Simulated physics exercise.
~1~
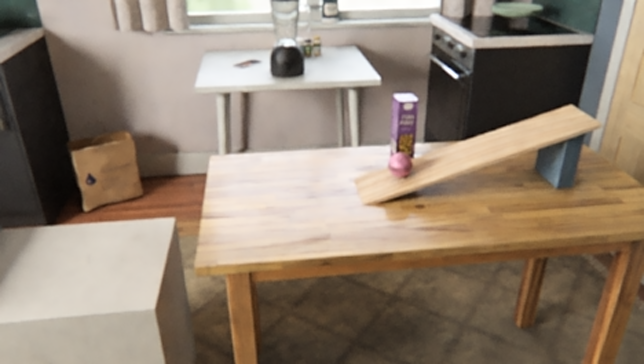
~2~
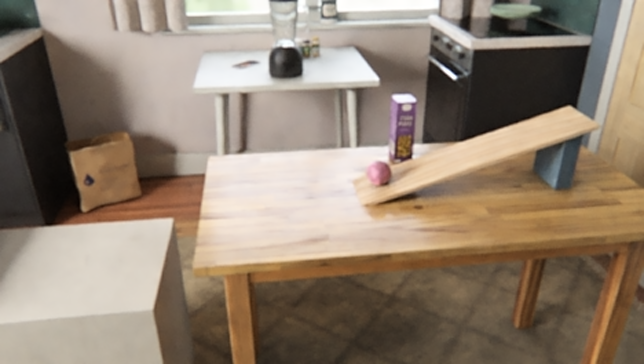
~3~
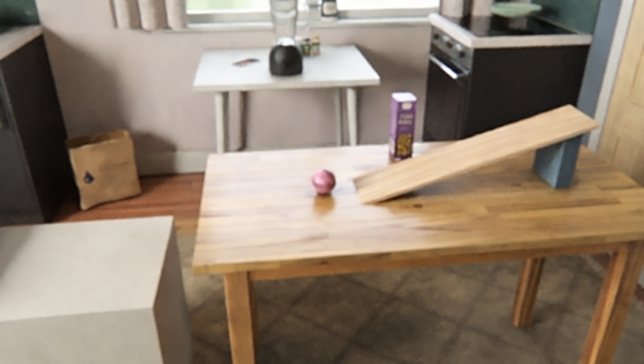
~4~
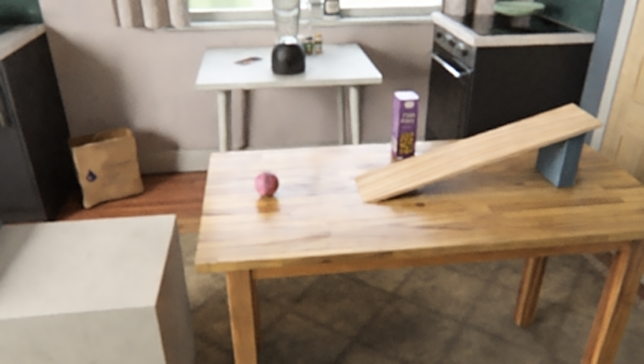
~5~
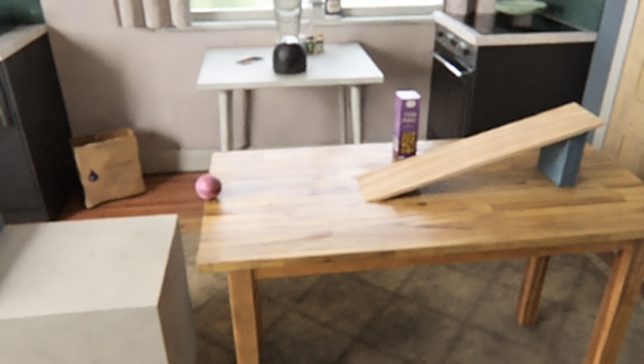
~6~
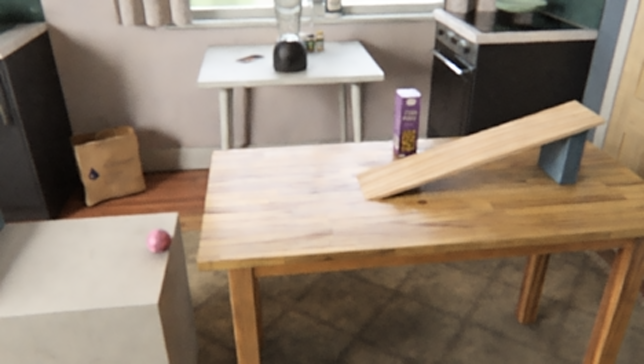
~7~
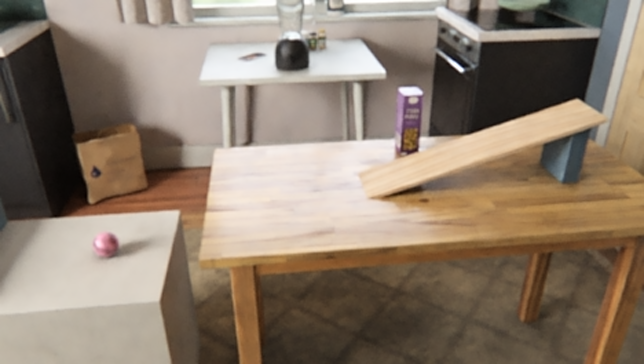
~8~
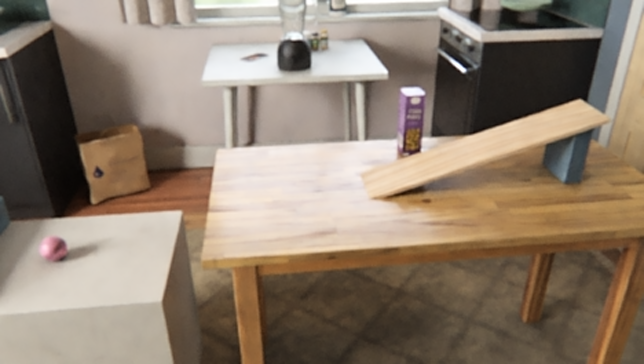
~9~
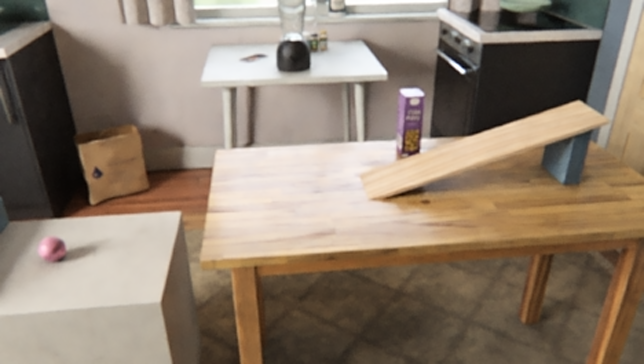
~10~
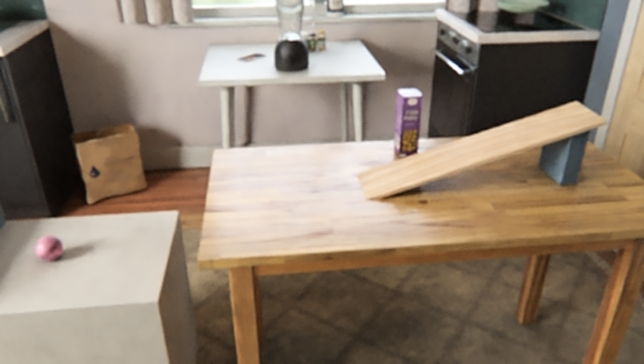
To begin with, a pink ball is near the low end of a wooden ramp propped on a table, with a purple carton standing just behind it. The ball rolls down off the ramp and travels left across the tabletop. It reaches the left edge, leaves the table and crosses the gap, dropping onto a lower, pale block. From there it keeps moving left over the block's top, slowing near the far side. Finally the ball rests on the block, while the carton still stands upright beside the ramp.
